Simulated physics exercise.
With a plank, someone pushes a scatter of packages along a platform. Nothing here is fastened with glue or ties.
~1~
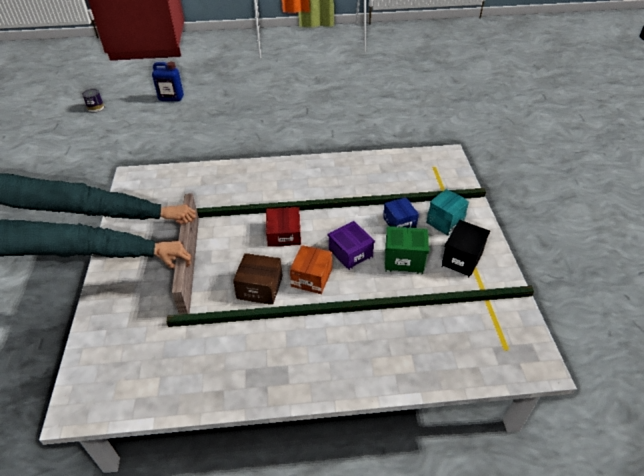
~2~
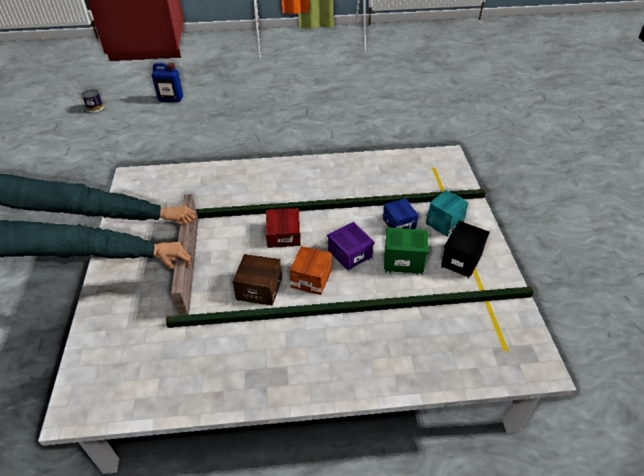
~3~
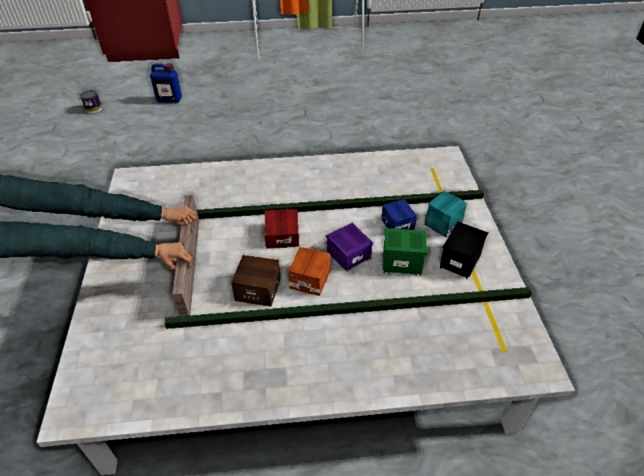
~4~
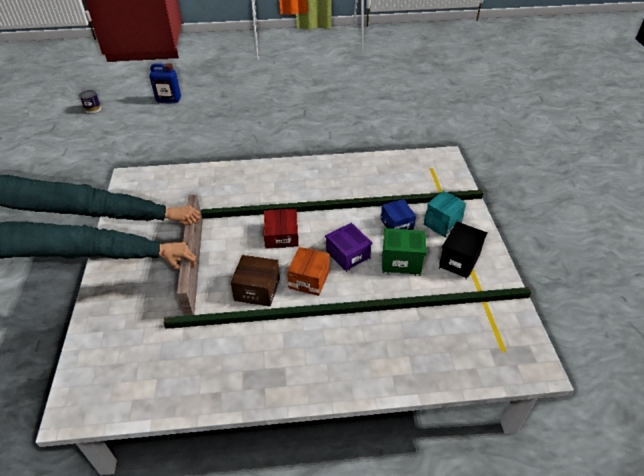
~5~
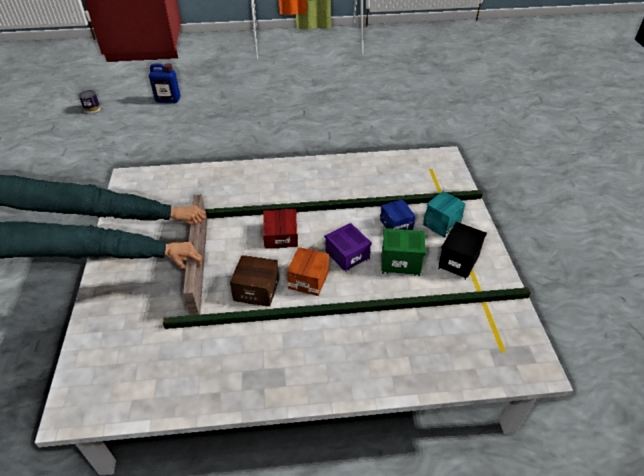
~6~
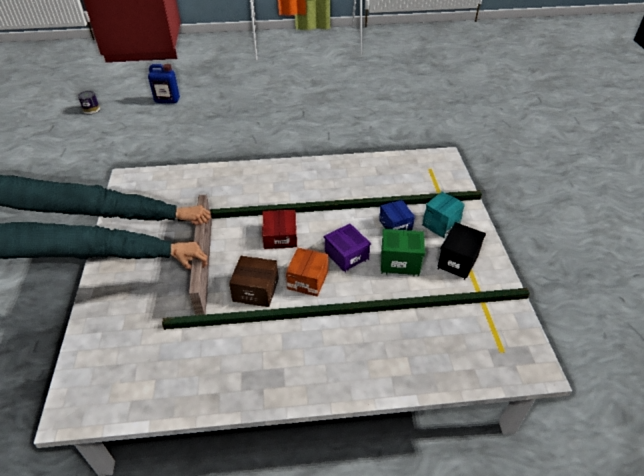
Two arms in dark green sleeves reach in from the left over a pale, tiled-looking platform on a grey floor, seen from above at an angle. Between two dark green rails sit brown, red, orange, purple, green, blue, turquoise and black boxes, the black one by a yellow tape line at right. The hands slide a wooden plank slightly rightward, not touching the still boxes, while the view shifts very slightly.
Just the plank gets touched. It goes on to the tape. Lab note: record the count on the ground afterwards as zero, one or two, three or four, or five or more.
Count on ground: Five or more.
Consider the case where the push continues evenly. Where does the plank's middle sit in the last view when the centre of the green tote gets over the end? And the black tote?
(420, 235) and then (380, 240), give or take.
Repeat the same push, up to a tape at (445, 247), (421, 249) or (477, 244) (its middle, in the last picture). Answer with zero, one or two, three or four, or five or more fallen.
Three or four, 1 or 2, five or more.
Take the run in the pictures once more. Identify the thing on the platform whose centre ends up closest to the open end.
It's the purple tote that ends nearest.
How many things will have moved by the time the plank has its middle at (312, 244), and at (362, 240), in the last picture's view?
By then 5, and 7.
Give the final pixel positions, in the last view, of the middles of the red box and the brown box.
(467, 212) and (491, 261), roughly.
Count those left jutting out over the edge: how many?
Result: 1.
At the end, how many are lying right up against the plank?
It is in contact with 2.
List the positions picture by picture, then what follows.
The first frame shows black tote (465, 249); turquoise box (447, 212); blue parcel (401, 216); plank (187, 252); tape (464, 243).
The second frame shows turquoise box (447, 213); purple tote (350, 246).
The third frame shows blue parcel (399, 217); orange parcel (310, 271).
The fourth frame shows black tote (462, 250); plank (191, 253).
The fifth frame shows turquoise box (444, 214); red box (281, 229).
The sixth frame shows black tote (461, 251); turquoise box (443, 215); blue parcel (397, 218); plank (202, 252); tape (460, 246).
A little later, none off yet; black tote at rest near (461, 251); turquoise box at rest near (443, 215); blue parcel at rest near (397, 218).
Next, none off yet; black tote shifted a little near (482, 247); turquoise box at rest near (443, 215); blue parcel shifted a little near (399, 216).
Later still, one off so far; black tote fallen near (520, 292); turquoise box shifted about its own width near (473, 219); blue parcel shifted well along near (453, 207).
When it is over, the number that fall off is five or more; down, orange parcel, green tote, blue parcel, turquoise box and black tote.
